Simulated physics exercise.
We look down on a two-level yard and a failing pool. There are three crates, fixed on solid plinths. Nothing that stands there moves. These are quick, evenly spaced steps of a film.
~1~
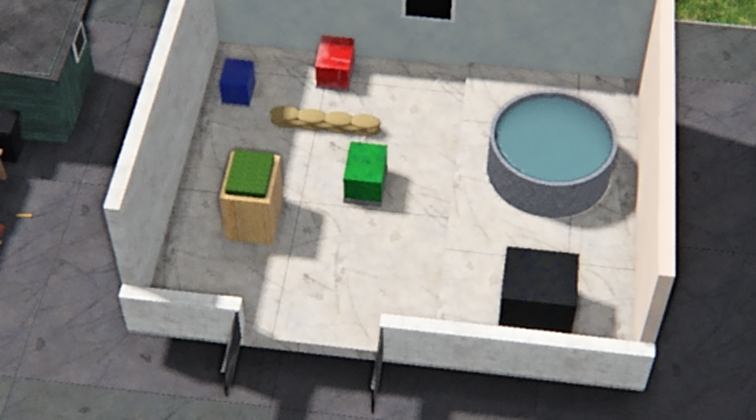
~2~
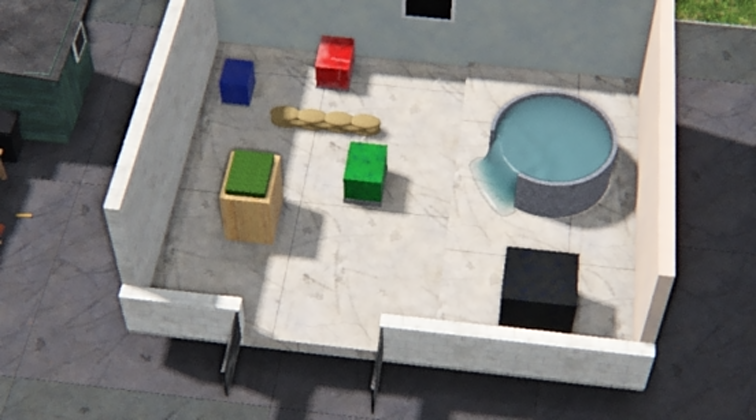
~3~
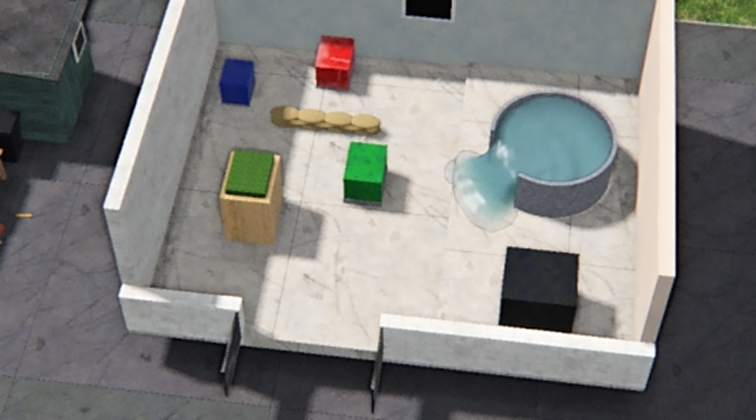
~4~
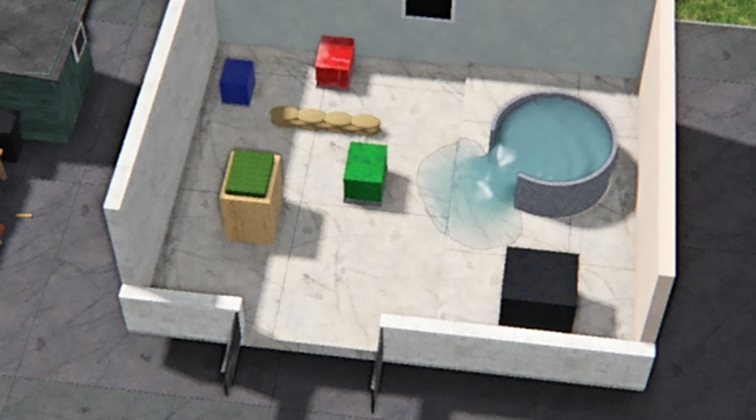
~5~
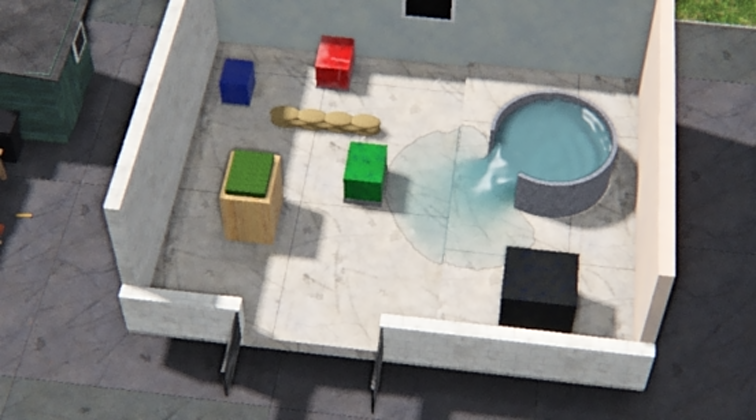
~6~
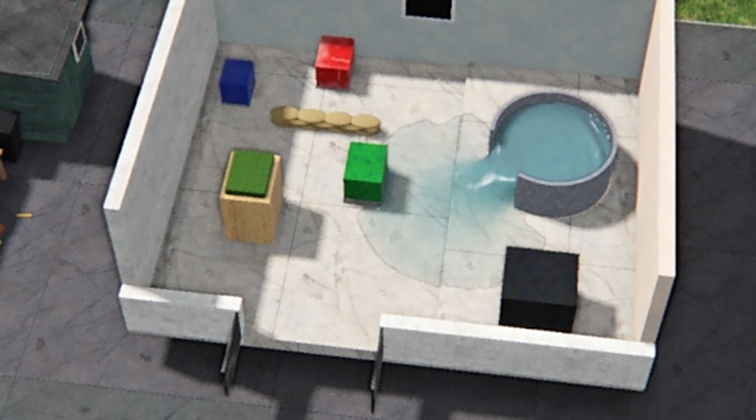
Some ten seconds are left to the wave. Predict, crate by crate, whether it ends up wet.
The red crate ends up wet; the green crate ends up wet; the blue crate ends up wet.
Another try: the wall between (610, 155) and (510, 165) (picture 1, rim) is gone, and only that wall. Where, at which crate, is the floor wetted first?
That would be the green-painted one.
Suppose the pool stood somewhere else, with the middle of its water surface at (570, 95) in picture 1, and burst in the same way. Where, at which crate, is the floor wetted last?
I'd go with the blue crate.
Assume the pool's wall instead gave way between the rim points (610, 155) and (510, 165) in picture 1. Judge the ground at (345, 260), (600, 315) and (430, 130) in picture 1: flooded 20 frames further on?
Drenched; drenched; spared.
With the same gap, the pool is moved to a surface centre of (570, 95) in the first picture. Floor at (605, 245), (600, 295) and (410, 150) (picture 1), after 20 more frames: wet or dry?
The first spot is not reached, the second not reached, and the third inundated.
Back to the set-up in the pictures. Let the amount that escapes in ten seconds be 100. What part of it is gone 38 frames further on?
About 70 per cent.
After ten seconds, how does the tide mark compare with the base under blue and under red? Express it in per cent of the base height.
260 %, then 210 %.
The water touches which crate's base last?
I'd name the one in blue.
A moment on, water covers 35 % of the floor; the red crate not reached, the green crate water round its plinth, the blue crate not reached.
Next, water covers 45 % of the floor; the red crate water round its plinth, the green crate water round its plinth, the blue crate not reached.
Then, water covers 60 % of the floor; the red crate water round its plinth, the green crate water round its plinth, the blue crate water round its plinth.
Later, water covers 70 % of the floor; the red crate water round its plinth, the green crate water round its plinth, the blue crate water round its plinth.
In the end, water covers 75 % of the floor; the red crate was topped, the green crate was topped, the blue crate was topped.
